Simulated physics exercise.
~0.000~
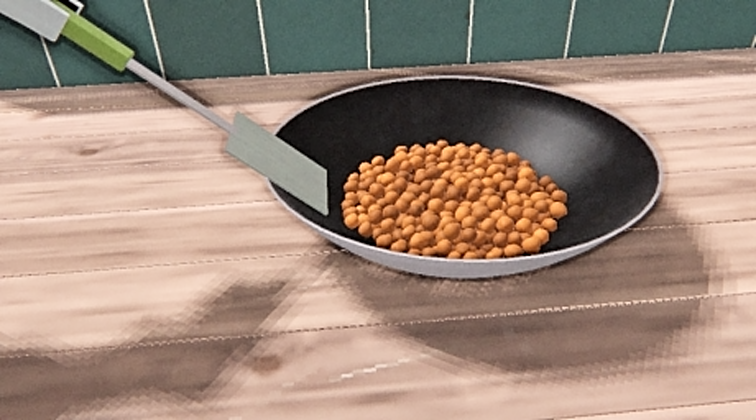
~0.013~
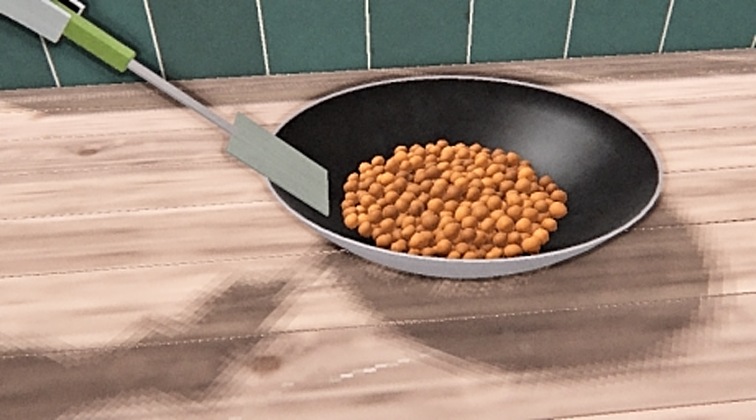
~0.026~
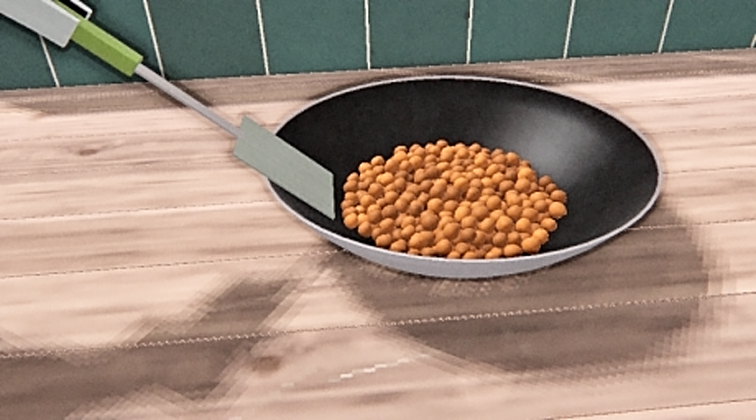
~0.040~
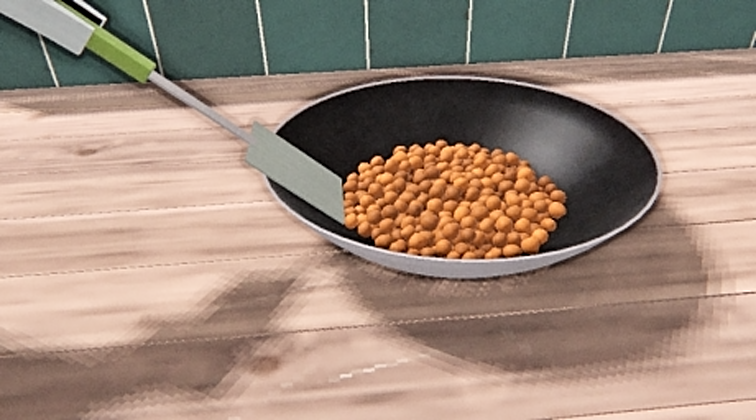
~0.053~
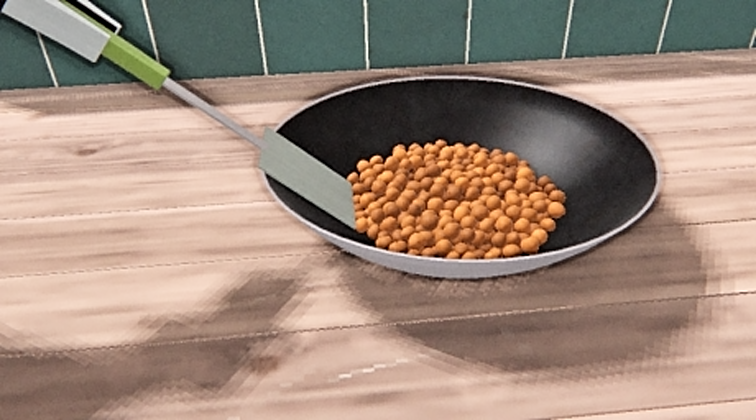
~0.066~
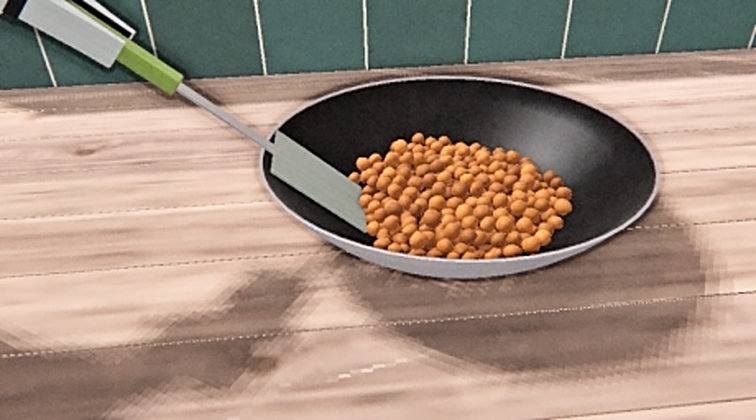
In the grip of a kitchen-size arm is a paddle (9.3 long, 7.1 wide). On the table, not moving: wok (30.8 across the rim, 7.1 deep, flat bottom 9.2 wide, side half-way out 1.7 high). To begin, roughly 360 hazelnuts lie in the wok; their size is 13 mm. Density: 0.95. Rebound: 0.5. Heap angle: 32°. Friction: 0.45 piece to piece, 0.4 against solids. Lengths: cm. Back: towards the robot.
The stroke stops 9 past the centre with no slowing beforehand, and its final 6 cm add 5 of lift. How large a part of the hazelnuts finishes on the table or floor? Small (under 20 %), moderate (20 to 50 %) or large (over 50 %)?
Small.
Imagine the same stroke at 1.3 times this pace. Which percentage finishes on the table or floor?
15 %.
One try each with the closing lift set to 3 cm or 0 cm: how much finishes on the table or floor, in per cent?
It comes to around 10 per cent on the first try and around 5 per cent on the second.
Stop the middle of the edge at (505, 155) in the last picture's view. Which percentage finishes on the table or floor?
Some 0 per cent.
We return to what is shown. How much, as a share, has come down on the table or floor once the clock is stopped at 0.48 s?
Share at that moment: Roughly 5 %.
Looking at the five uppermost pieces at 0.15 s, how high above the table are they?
About 6 cm.
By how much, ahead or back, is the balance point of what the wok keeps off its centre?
I'd say close to 4.0 cm toward the front.
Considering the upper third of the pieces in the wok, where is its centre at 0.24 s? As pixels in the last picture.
The middle lies somewhere about (532, 163).
After 0.15 s, sloping 42°, highest piece 7 above the table; 363 in the wok.
After 0.24 s, sloping 42°, highest piece 8 above the table; 362 in the wok, 1 on the blade or in flight.
After 0.48 s, sloping 42°, highest piece 9 above the table; 314 in the wok, 17 on the table or floor, 32 on the blade or in flight.
After 1.53 s, sloping 42°, highest piece 6 above the table; 314 in the wok, 49 on the table or floor.
At rest, 314 in the wok, 49 on the table or floor. That is 13 % on the table or floor.
